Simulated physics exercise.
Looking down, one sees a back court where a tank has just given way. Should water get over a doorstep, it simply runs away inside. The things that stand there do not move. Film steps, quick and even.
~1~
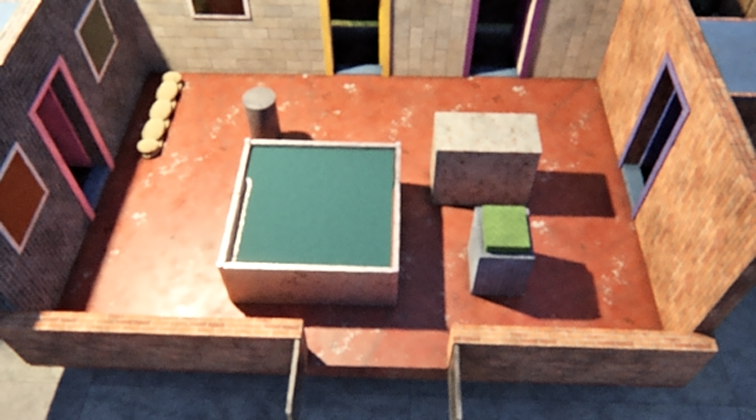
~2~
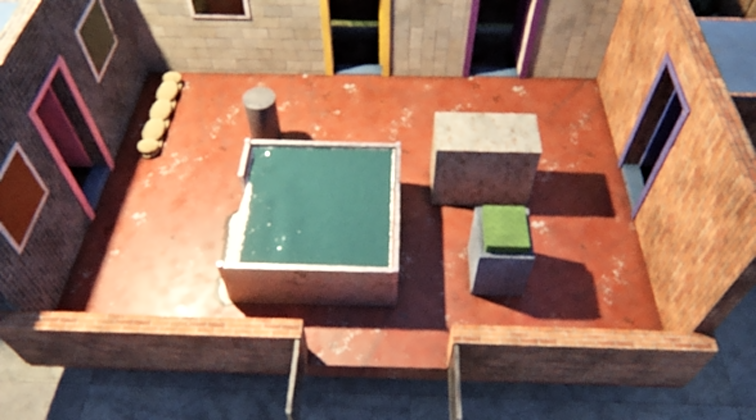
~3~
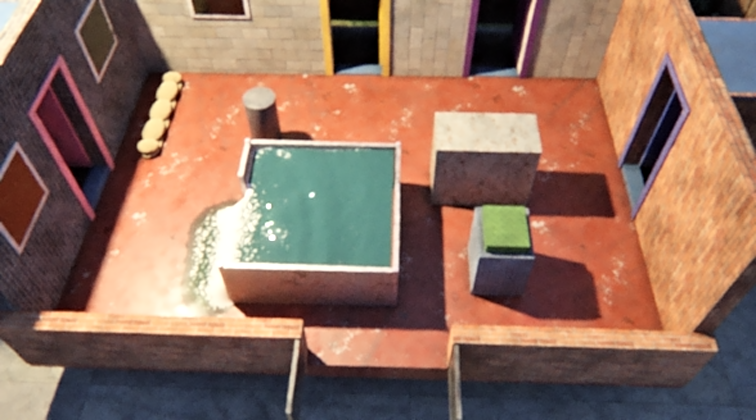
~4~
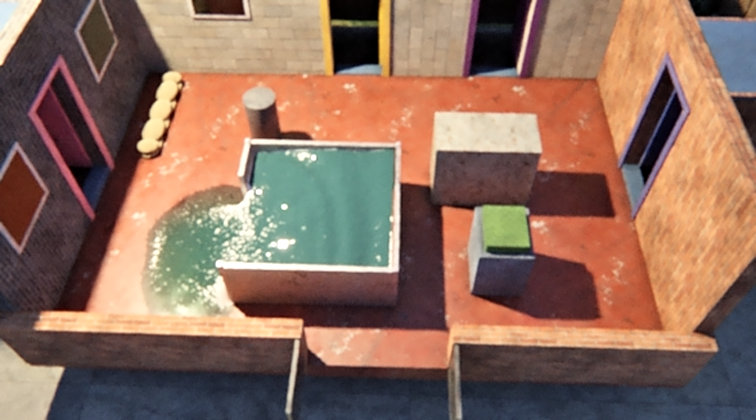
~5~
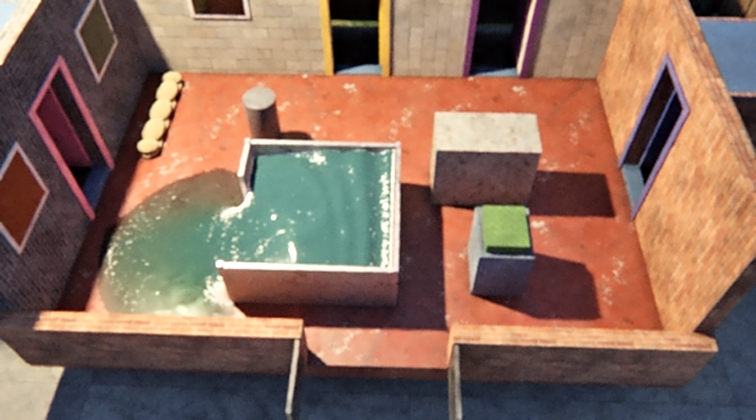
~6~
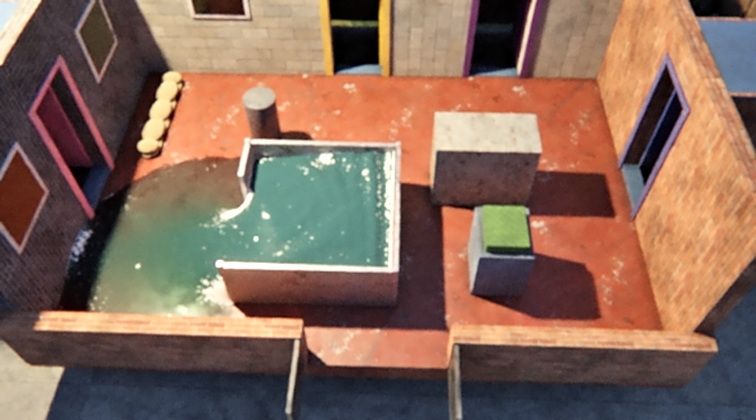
Green water burst through the left side of a square tank in a red-floored courtyard, foamed onto the ground, then spread in a widening pool to the brick wall on the left.
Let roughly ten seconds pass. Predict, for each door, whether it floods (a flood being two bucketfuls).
Prediction: The pink door floods; the purple door stays unflooded; the blue door stays unflooded; the yellow door floods.
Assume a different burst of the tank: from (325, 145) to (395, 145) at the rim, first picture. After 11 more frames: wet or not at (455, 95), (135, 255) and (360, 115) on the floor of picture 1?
So: Wetted, then spared, then wetted.
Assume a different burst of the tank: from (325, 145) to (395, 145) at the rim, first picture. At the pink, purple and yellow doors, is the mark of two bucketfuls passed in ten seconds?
The pink door door falls short, the purple door door tops the limit and the yellow door door tops the limit.
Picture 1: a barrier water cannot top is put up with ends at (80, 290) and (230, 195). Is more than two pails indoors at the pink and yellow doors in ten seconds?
After that, pink misses the mark and yellow misses the mark.
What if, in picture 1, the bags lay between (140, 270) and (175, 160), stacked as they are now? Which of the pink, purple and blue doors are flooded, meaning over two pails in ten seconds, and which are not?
So, pink door exceeds the limit; purple door holds the line; blue door holds the line.
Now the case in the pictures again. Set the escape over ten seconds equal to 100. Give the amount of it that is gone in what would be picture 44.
70 per cent.
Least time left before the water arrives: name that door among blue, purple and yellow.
If you ask me, it's the yellow door.
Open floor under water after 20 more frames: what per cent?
That works out to some 40 in a hundred.
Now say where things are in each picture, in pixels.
The first picture shows still water in the water tank at (316, 204).
In the second picture, water pours out at (241, 244) and has run to (230, 304).
In the third picture, water pours out at (241, 244) and has run to (206, 311).
In the fourth picture, water pours out at (242, 246) and has run to (163, 221).
In the fifth picture, the front is at (109, 240), out from the gap at (242, 245).
In the sixth picture, the front is at (64, 292), out from the gap at (242, 245).
A moment on, water covers 20 % of the floor; the pink door over two buckets in, the purple door not reached, the blue door not reached, the yellow door not reached.
Next, water covers 25 % of the floor; the pink door far over two buckets in, the purple door not reached, the blue door not reached, the yellow door not reached.
Then, water covers 40 % of the floor; the pink door far over two buckets in, the purple door not reached, the blue door not reached, the yellow door not reached.
Later, water covers 80 % of the floor; the pink door far over two buckets in, the purple door wet at the sill, nothing in, the blue door not reached, the yellow door under two buckets in.
In the end, water covers 95 % of the floor; the pink door far over two buckets in, the purple door under two buckets in, the blue door wet at the sill, nothing in, the yellow door over two buckets in.
